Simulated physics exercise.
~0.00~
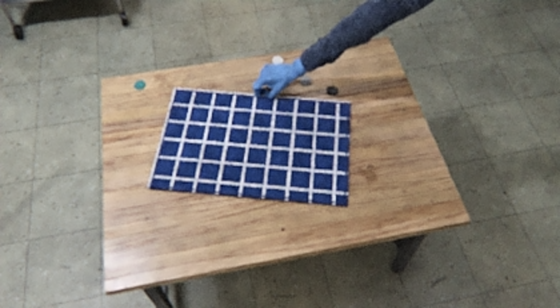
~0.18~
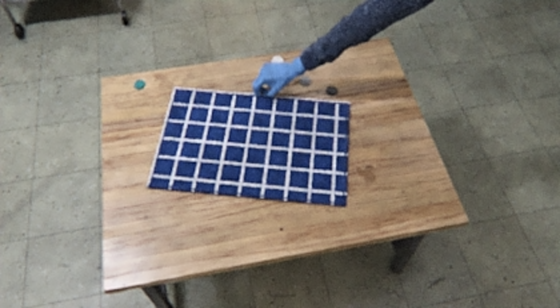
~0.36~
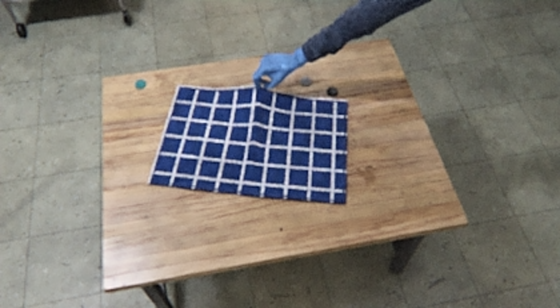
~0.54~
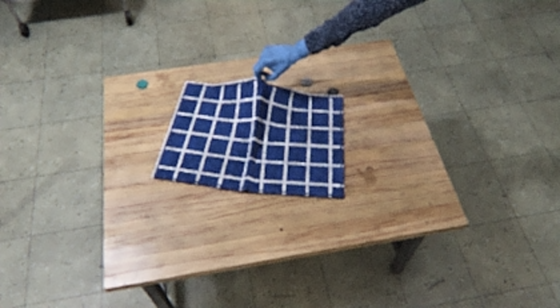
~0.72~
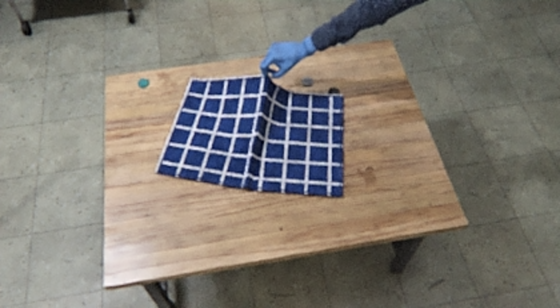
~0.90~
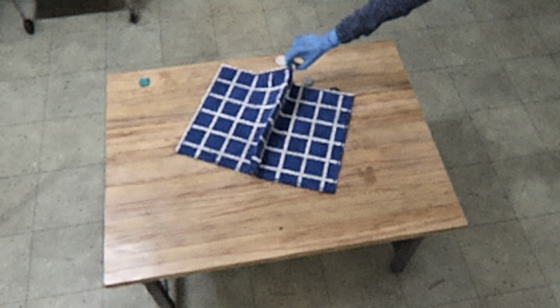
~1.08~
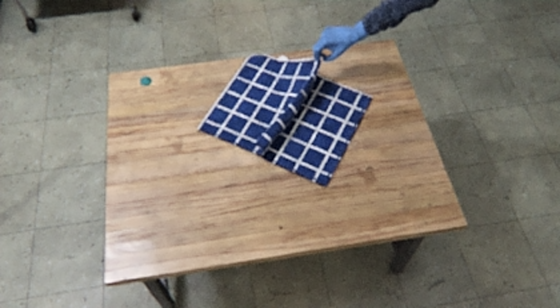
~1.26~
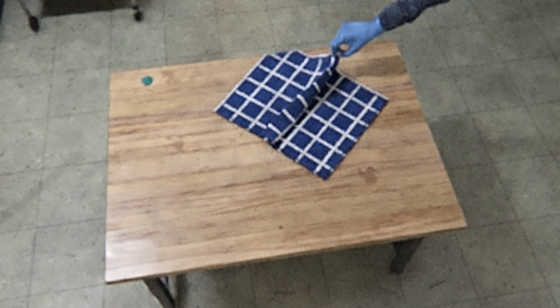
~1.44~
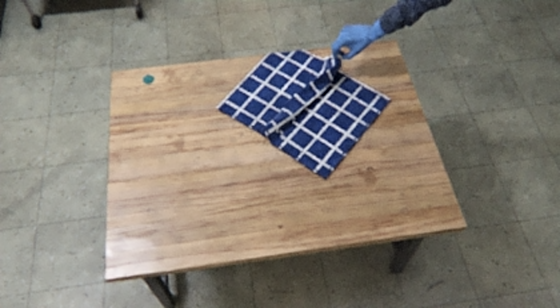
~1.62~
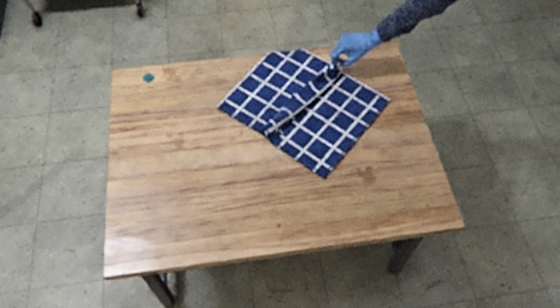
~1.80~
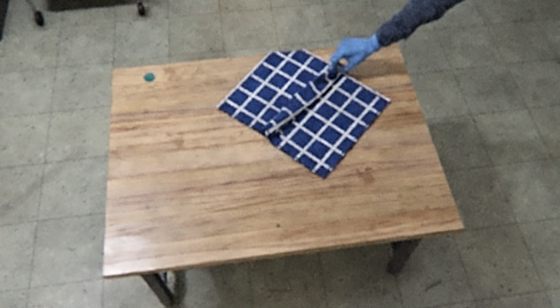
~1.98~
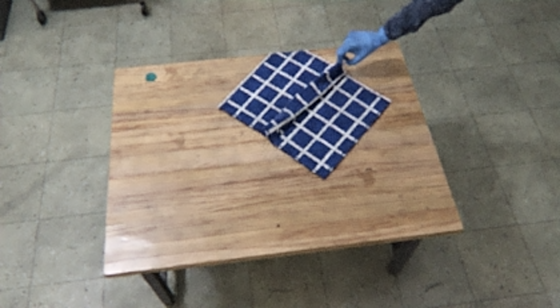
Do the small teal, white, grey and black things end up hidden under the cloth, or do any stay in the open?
The teal one stays in the open on the table, while the white, grey and black ones end up covered by the cloth.
